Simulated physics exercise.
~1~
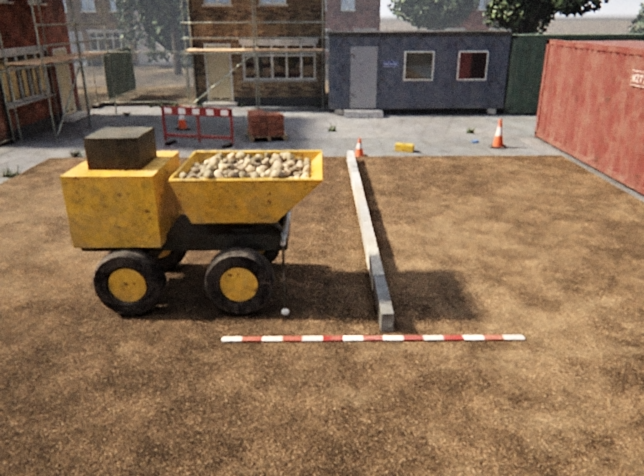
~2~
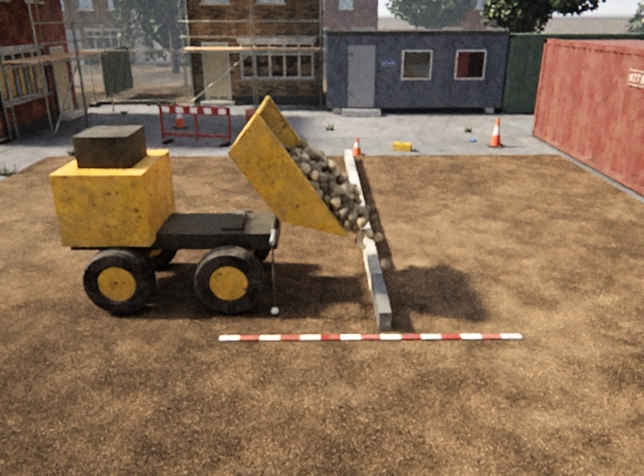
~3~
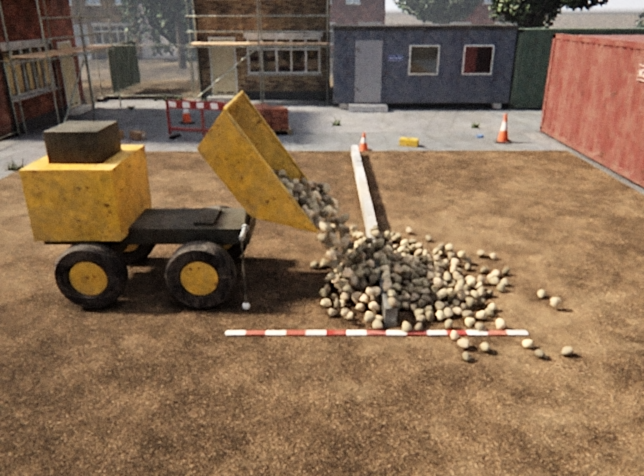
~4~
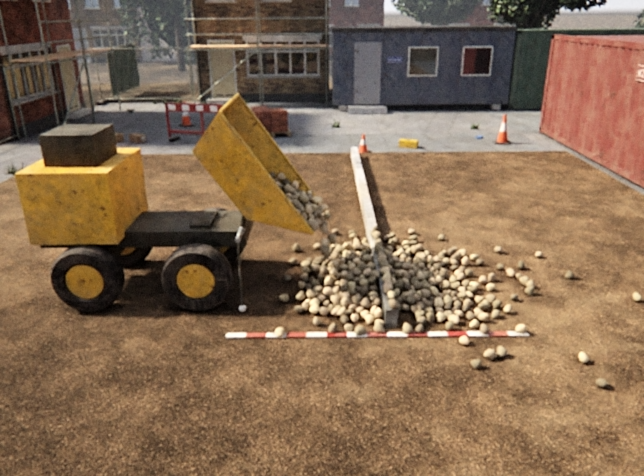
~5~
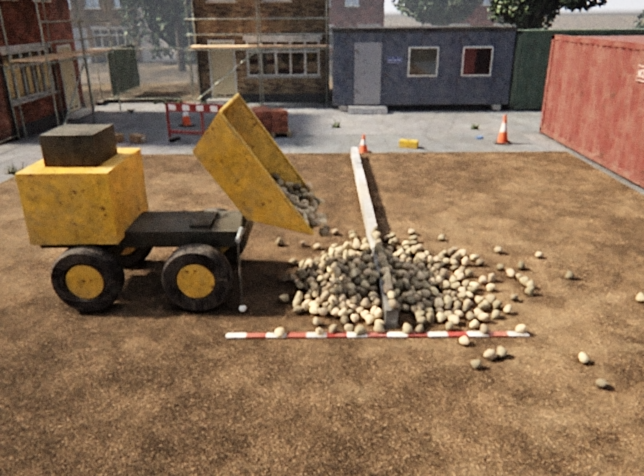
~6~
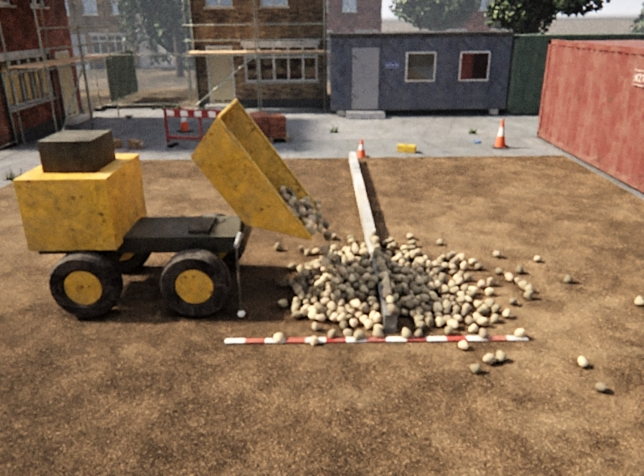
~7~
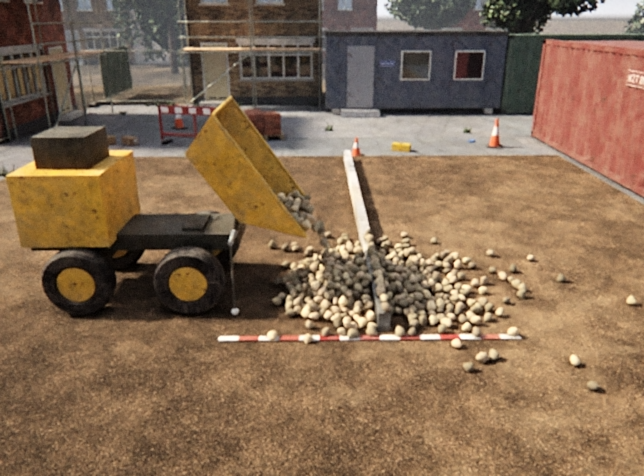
A yellow dumper with a dark block on top stands at the left of a brown dirt yard, its skip full of pale rounded stones, seen from slightly above by a gently swaying camera. A grey kerb and a red-and-white striped strip lie ahead, with brick buildings, a blue-grey cabin and a red container behind. The skip tips steeply to the right and stones begin pouring out. The dumper draws back left as they pile against and over the kerb, some rolling right. Finally the skip stays raised, a few stones inside, above a heap straddling the kerb.
